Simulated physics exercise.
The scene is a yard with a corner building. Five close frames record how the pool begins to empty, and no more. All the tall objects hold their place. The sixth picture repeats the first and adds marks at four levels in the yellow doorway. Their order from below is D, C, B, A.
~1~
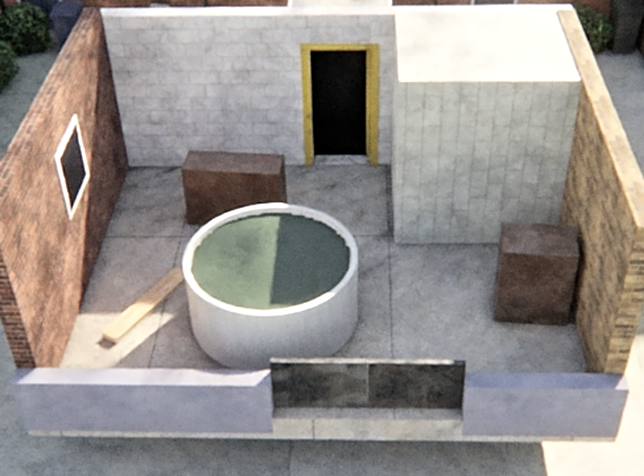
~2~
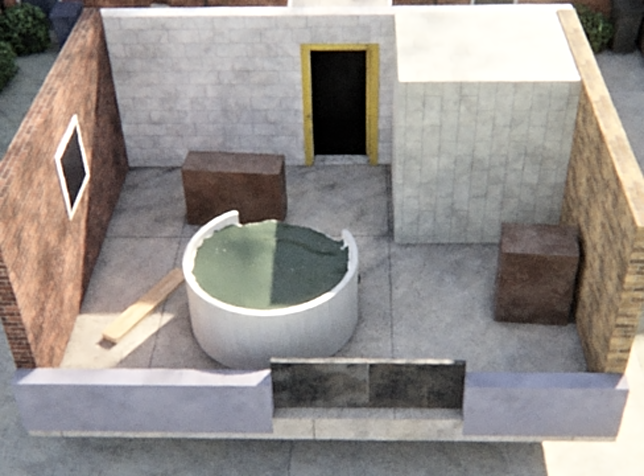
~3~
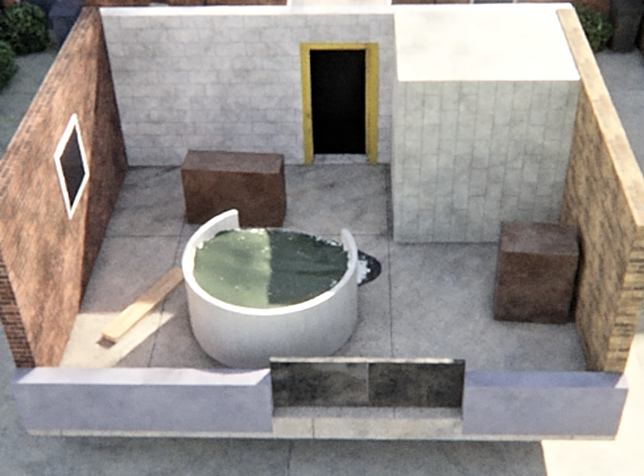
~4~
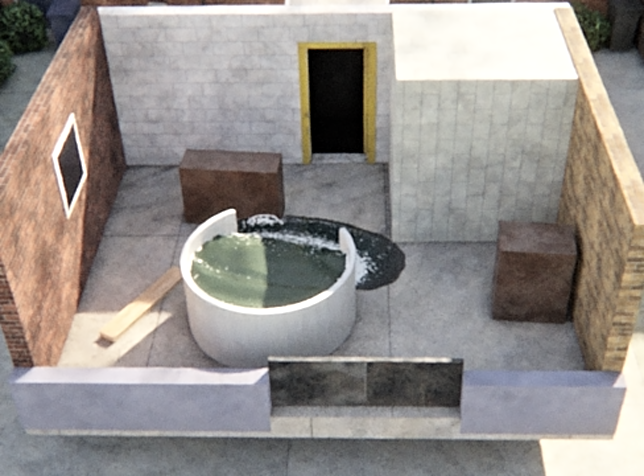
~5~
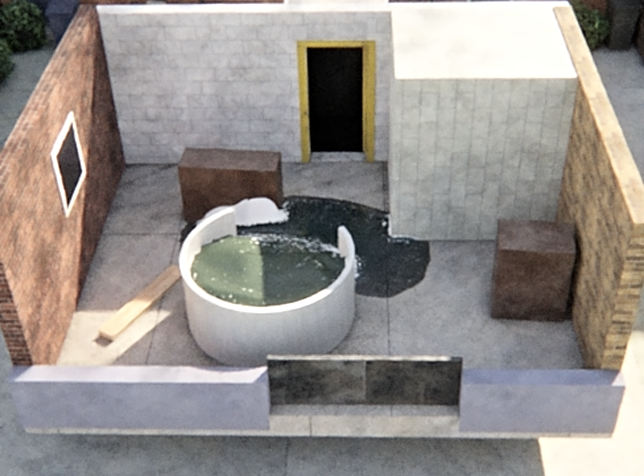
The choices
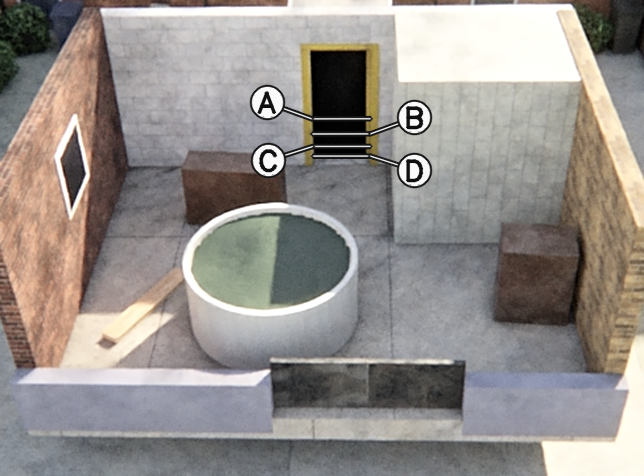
In a walled yard, the round pool's back rim opens and dark water spreads behind it.
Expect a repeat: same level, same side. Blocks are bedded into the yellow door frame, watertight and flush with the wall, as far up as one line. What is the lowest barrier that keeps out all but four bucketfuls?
Go for B.
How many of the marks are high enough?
Two of them.
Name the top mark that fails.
That is mark C.
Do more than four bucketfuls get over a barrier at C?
Yes.
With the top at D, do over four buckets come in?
Yes.
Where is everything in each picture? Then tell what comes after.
The first picture shows water in the pool at rest, its middle at (271, 260); foot of the yellow doorway at (341, 165); shut gate at (367, 368).
In the second picture, water covers 2 % of the ground, its front hidden from here.
The third picture shows front seen at (375, 268), 5 % of the ground wet.
The fourth picture shows front seen at (399, 256), 11 % of the ground wet.
The fifth picture shows front seen at (423, 247), 18 % of the ground wet.
On the marked copy, A at (341, 118); B at (341, 133); C at (341, 146); D at (341, 156); from the bottom up D, C, B, A.
With A, nothing gets over.
With B, a splash gets over, under a bucket.
With C, about 11 bucketfuls get in.
With D, dozens of bucketfuls pour in.
